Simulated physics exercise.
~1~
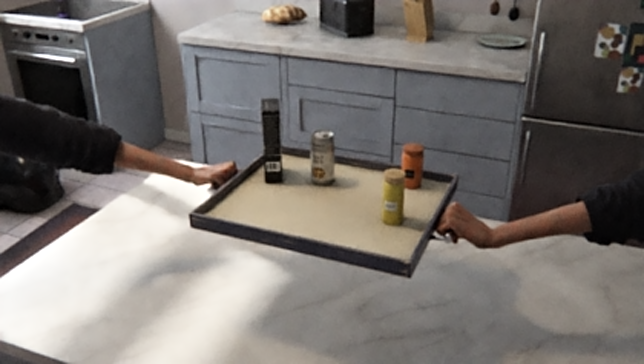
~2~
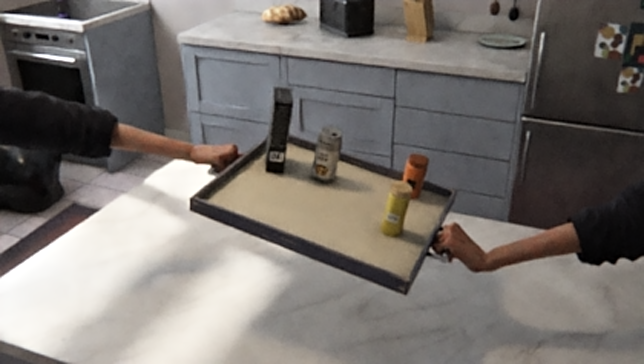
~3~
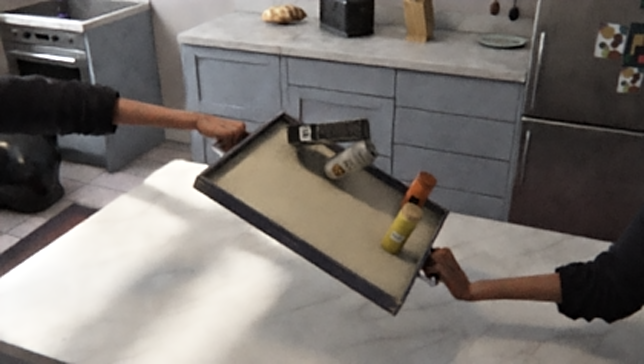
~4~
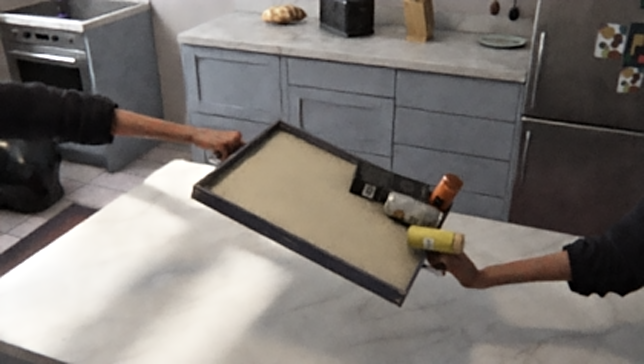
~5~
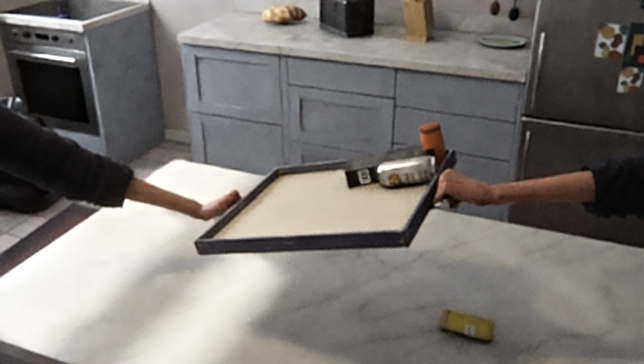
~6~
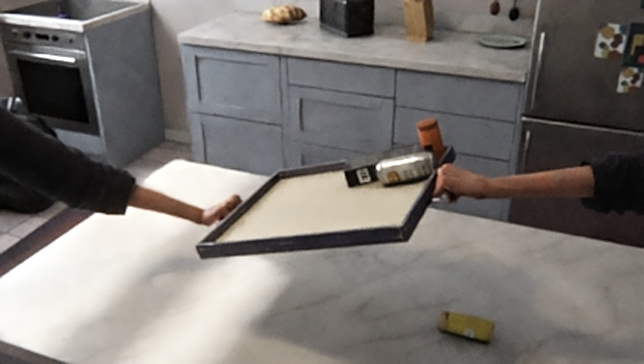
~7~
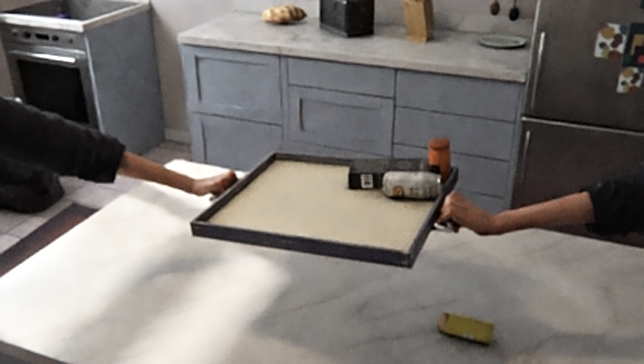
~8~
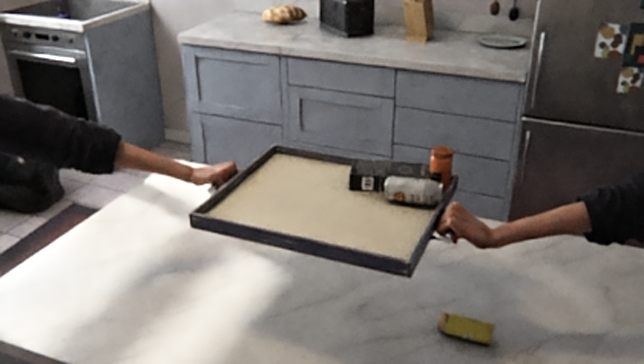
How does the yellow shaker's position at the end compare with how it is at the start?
At the start the yellow shaker stands upright on the tray, but by the end it is lying on its side on the marble counter.
